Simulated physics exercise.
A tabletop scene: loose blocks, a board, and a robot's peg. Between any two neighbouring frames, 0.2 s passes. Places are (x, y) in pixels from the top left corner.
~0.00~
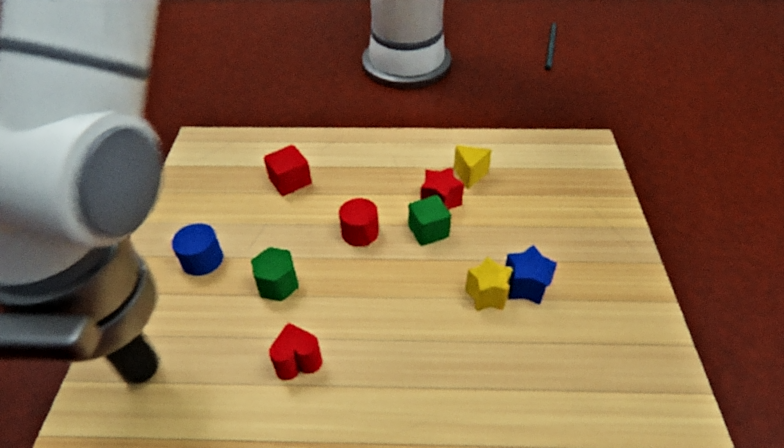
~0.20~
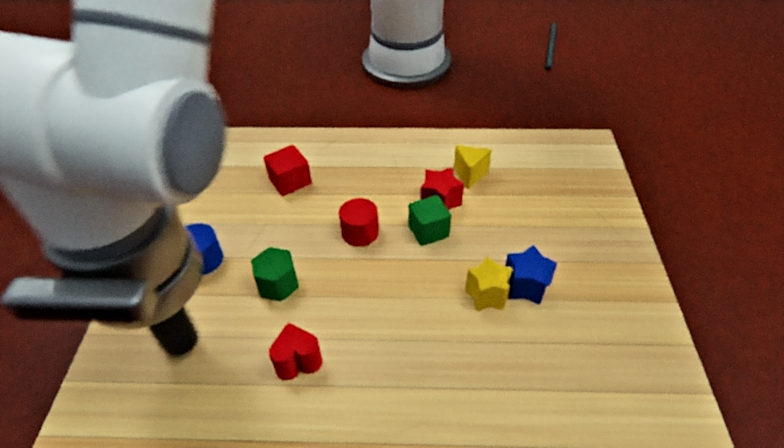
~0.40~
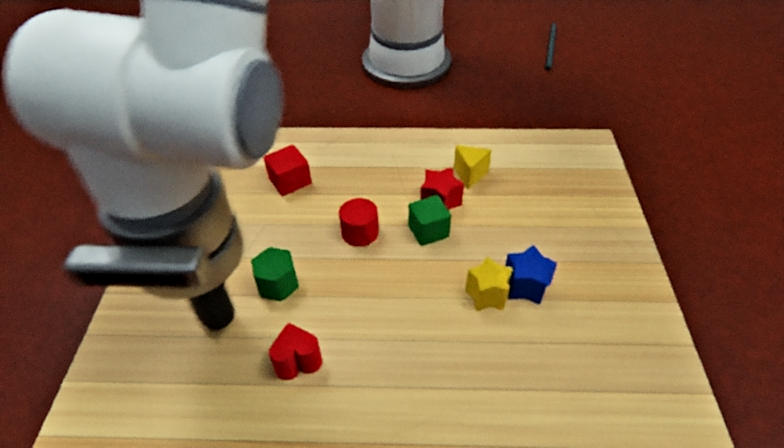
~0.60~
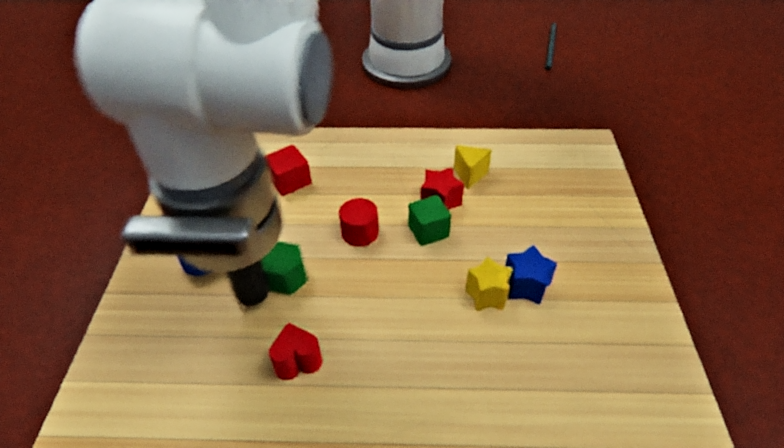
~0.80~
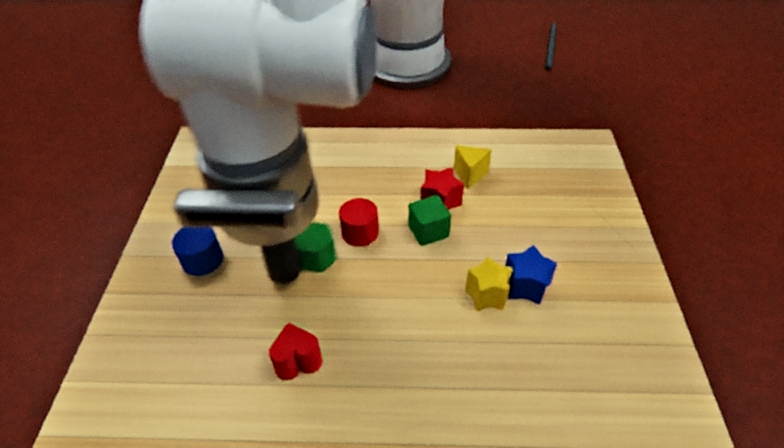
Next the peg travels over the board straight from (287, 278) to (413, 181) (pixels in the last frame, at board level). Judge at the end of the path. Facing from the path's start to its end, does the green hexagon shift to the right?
I believe not.
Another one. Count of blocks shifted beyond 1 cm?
I think three or more will be displaced.
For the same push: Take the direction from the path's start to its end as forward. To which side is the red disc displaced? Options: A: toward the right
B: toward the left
Correct choice: A.
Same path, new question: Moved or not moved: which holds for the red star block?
The red star block is moved.
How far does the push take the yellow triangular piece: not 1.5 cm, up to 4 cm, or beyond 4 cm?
The answer here is less than 1.5 cm.
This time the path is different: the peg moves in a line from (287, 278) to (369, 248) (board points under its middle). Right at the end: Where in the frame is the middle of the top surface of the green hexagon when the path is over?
When the path ends, it will be at (348, 205).
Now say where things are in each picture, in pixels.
The first picture shows peg tip (141, 368); block tops, green hexagon (272, 263); red disc (358, 211); green square piece (430, 209); red star block (442, 180); yellow triangular piece (473, 154).
The second picture shows peg (181, 341); blocks unchanged.
The third picture shows peg (218, 316); blocks unchanged.
The fourth picture shows peg (253, 293); green hexagon (281, 257).
The fifth picture shows peg (285, 272); green hexagon (313, 236); red disc (358, 211); green square piece (430, 209); red star block (442, 180); yellow triangular piece (473, 154).
On the path given first. One third of the way, peg (333, 236); green hexagon (348, 198), turned 40° anticlockwise; red disc (386, 191).
Two thirds of the way, peg (377, 204); green hexagon (364, 167), turned 105° anticlockwise; red disc (408, 181).
At the end, peg (414, 174); green hexagon (365, 164), turned 115° anticlockwise; red disc (446, 163); green square piece in place; red star block (469, 181), turned 40° clockwise; yellow triangular piece in place.
